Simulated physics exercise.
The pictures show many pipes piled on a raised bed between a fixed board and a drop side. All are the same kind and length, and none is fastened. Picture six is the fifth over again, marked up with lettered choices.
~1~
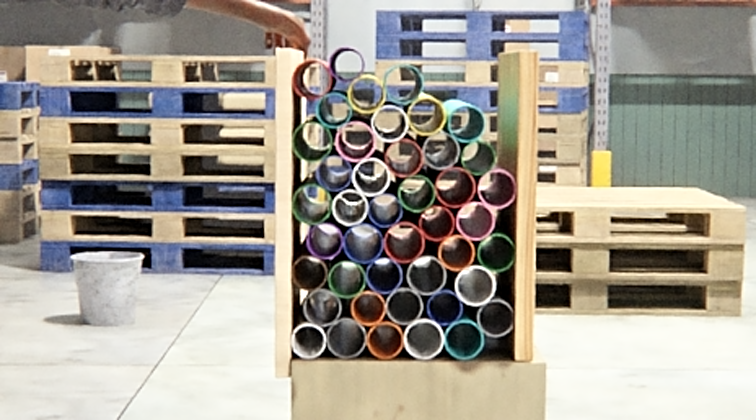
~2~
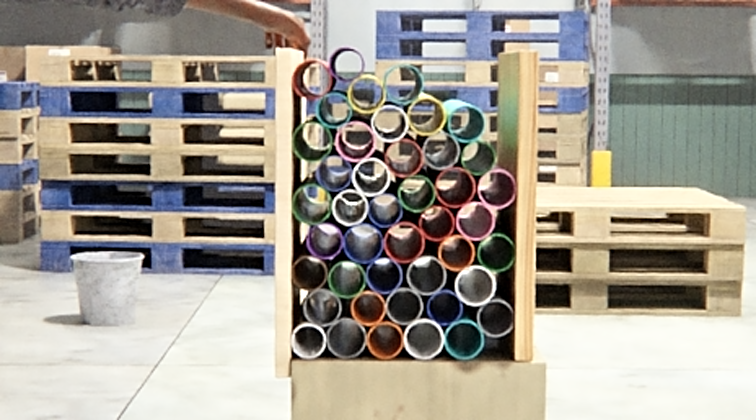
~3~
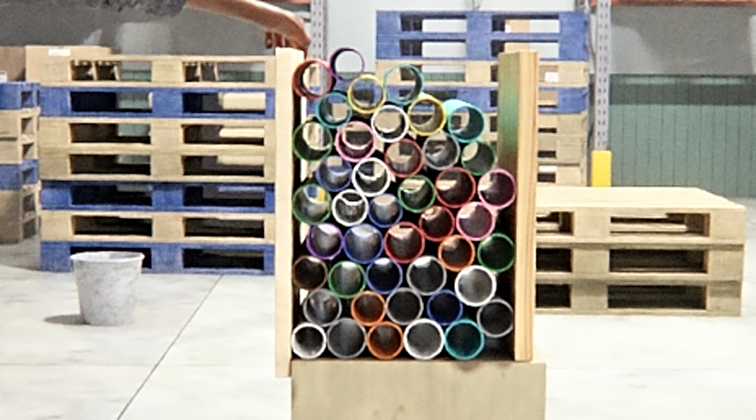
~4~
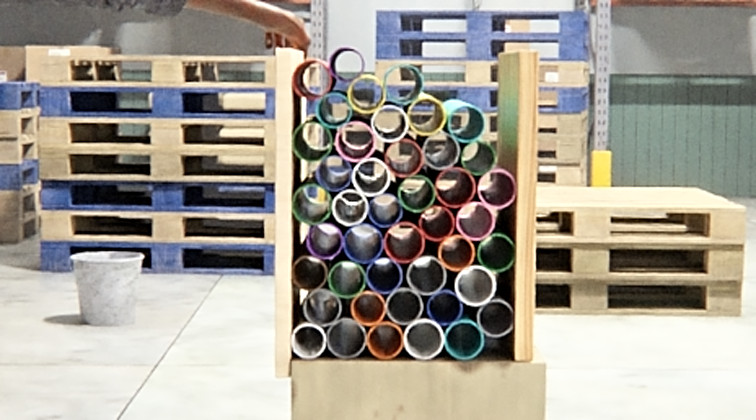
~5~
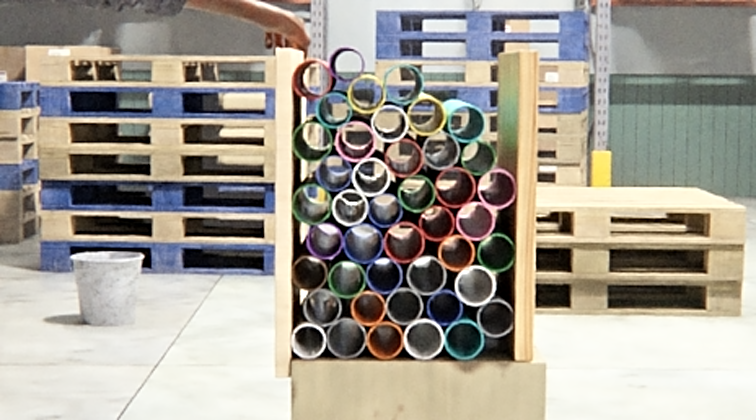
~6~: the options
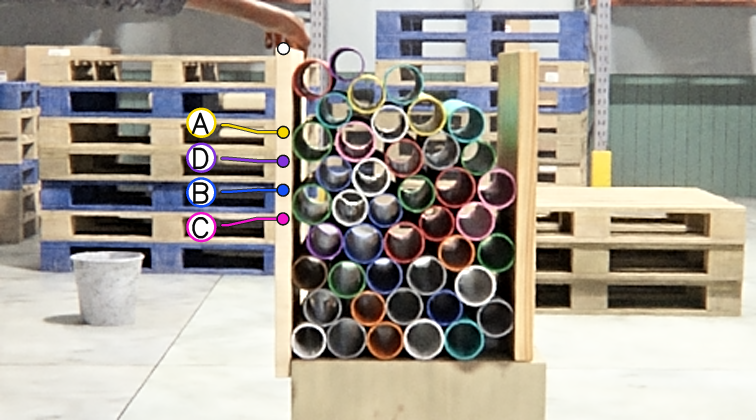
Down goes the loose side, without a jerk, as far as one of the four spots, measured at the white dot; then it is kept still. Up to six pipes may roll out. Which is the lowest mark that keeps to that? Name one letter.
Mark C is as low as it can go.
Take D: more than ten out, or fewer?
At D, fewer than ten.
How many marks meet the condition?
Four of the four.
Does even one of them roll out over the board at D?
Yes, at D.
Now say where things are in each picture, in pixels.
In the first picture, side board (292, 201); a white pipe (309, 341); a grey pipe (323, 307).
In the second picture, a grey pipe (323, 307); a green pipe (347, 279).
In the third picture, a blue pipe (364, 243); a green pipe (312, 205).
In the fourth picture, a green pipe (417, 193); a green pipe (312, 142).
In the fifth picture, a white pipe (389, 124); side board (292, 201).
On the marked copy, A at (283, 132); B at (283, 190); C at (283, 219); D at (283, 161); the white dot at (284, 48).
Following C. Soon after the start, top of the board (292, 122).
Later, top of the board (291, 203).
In the end, top of the board (291, 218), four out over the board.
As for the rest, A none out over the board; B four out over the board; D one out over the board.
